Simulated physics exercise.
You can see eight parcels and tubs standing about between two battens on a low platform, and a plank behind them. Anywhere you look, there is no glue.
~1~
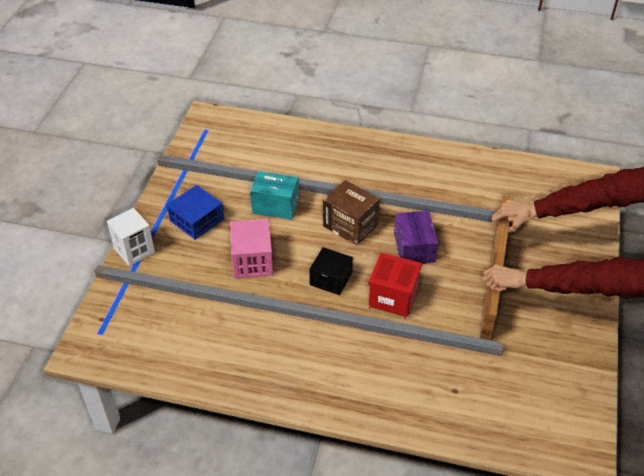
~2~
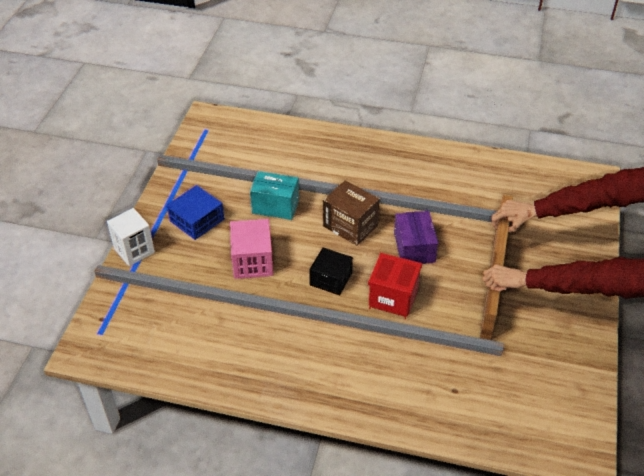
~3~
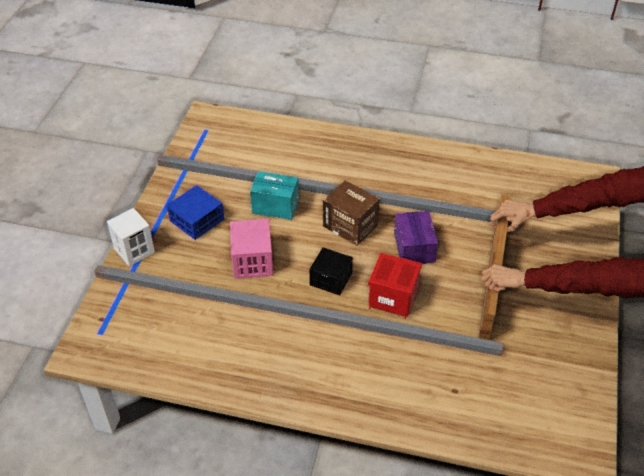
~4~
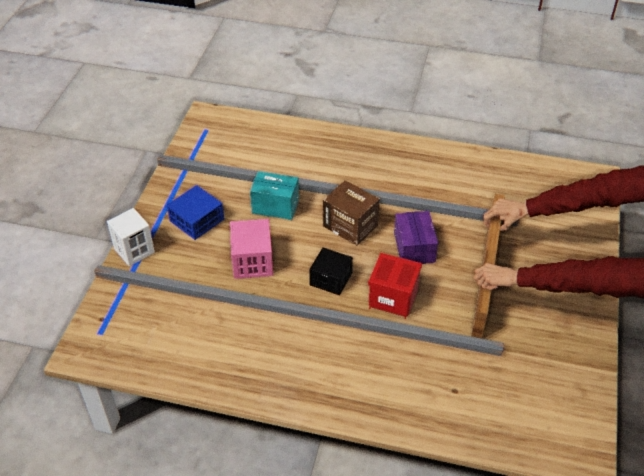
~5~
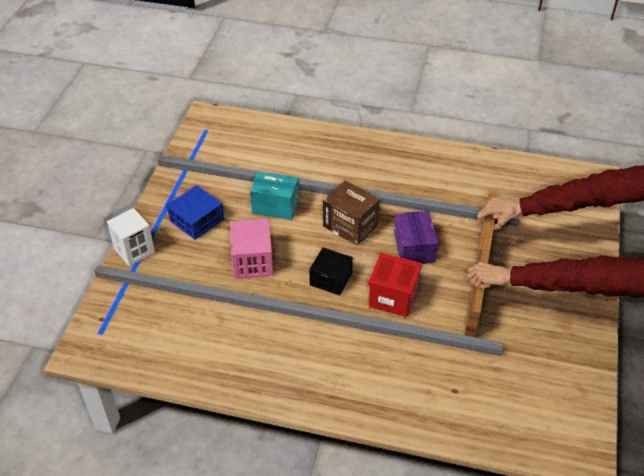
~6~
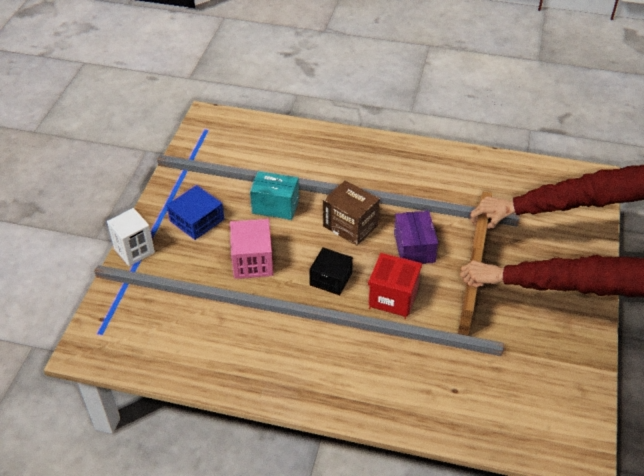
Wooden plank pushed by two red-sleeved hands sliding slightly left between grey rails, eight coloured boxes and crates standing still.
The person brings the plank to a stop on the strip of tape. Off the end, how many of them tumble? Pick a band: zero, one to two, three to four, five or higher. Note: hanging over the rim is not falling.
Band: Five or higher.
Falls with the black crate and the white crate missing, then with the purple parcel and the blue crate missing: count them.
Result: 4 in the first case, with 4 in the second.
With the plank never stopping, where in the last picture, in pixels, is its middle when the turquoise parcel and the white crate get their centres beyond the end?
Near (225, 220) and (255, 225).
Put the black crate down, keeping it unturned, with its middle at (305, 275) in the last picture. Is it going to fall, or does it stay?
In this case the black crate does not stay.
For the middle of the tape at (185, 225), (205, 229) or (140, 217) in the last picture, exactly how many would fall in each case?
Those tries give 4, 4 and 8.
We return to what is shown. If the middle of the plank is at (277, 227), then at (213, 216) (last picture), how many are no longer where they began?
7 and 8.
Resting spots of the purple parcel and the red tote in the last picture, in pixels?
The purple parcel finishes at (153, 189); the red tote finishes at (120, 237).
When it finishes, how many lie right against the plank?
That would be 2 of them.
Soon after, none off yet; white crate at rest near (131, 237); blue crate at rest near (196, 212); pink crate displaced a little near (241, 244).
In the end, the number that fall off is five or more; gone, brown box, black crate, turquoise parcel, pink crate, blue crate and white crate.
